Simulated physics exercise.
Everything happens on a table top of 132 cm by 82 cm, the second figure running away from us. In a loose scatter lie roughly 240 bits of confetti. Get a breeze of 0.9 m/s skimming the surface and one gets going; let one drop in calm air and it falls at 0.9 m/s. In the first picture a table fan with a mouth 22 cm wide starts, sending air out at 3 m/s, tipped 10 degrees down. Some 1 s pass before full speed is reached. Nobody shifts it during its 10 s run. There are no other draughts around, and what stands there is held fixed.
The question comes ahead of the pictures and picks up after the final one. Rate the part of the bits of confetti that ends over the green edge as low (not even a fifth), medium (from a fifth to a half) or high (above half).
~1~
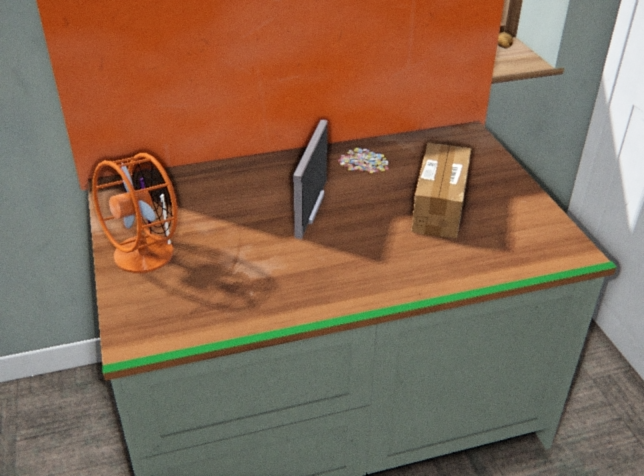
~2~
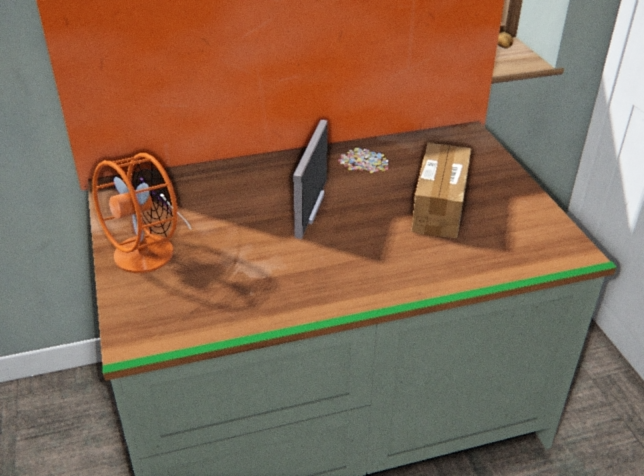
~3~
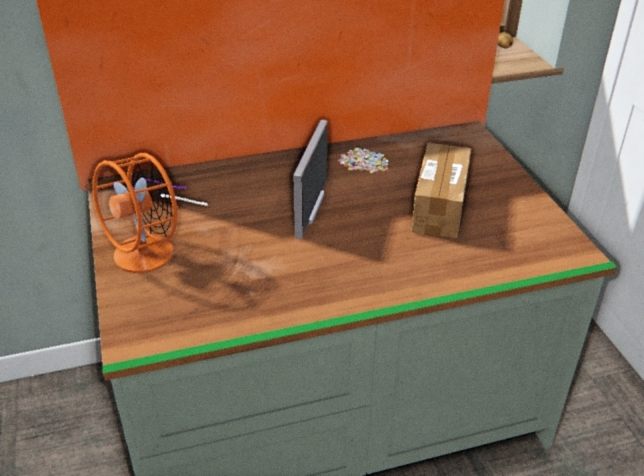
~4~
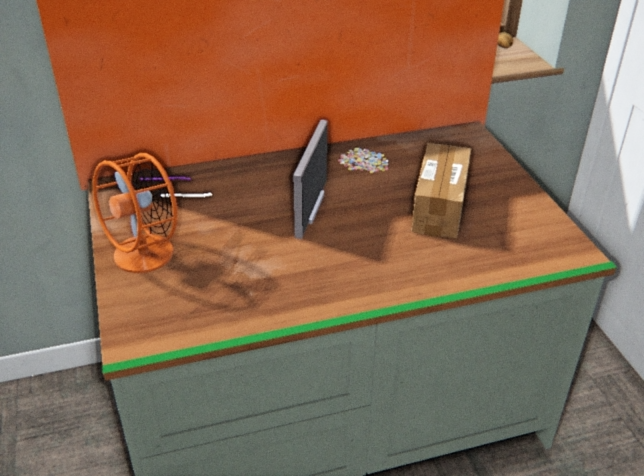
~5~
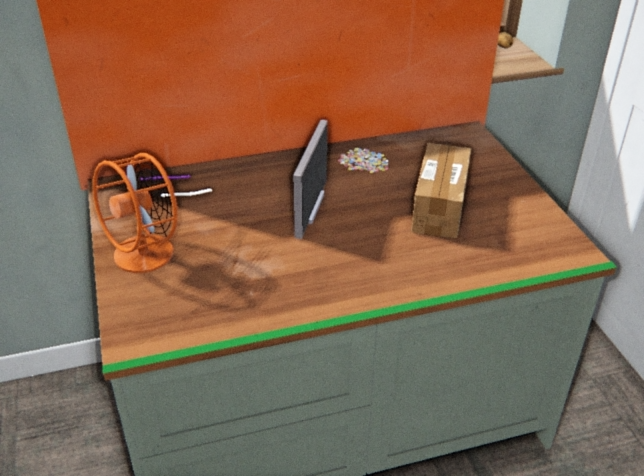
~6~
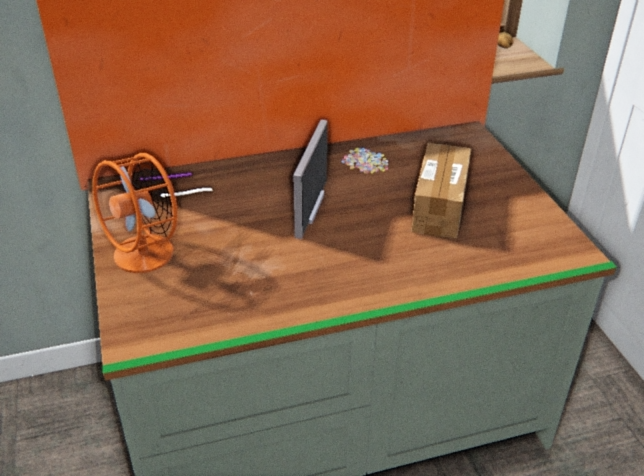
Low.
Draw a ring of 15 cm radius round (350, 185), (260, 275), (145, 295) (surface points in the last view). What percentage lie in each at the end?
First spot near 15 %, second near 0 %, third near 0 %.
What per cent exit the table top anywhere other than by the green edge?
Close to 10 % of them.
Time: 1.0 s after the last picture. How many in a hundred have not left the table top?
I reckon some 100 %.
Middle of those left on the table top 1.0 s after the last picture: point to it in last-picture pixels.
Centre point: About (428, 176) px.
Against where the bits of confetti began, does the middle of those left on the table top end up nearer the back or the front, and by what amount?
So it moved toward the front edge, something like 15 centimetres.
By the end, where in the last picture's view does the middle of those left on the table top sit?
(427, 177).
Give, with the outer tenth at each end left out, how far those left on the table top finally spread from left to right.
Around 30 centimetres from left to right.
Then, 1.0 s after the last picture, 0 % are over the green edge; the middle of those still in play is near (428, 176); 85 % have settled or left.
Then, 2.2 s after the last picture, 0 % are over the green edge; the middle of those still in play is near (427, 177); 92 % have settled or left.
Then, 4.6 s after the last picture, 0 % are over the green edge; the middle of those still in play is near (427, 177); 93 % have settled or left.
Then, 9.1 s after the last picture, at the end, 0 % are over the green edge; the middle of those still in play is near (427, 177).
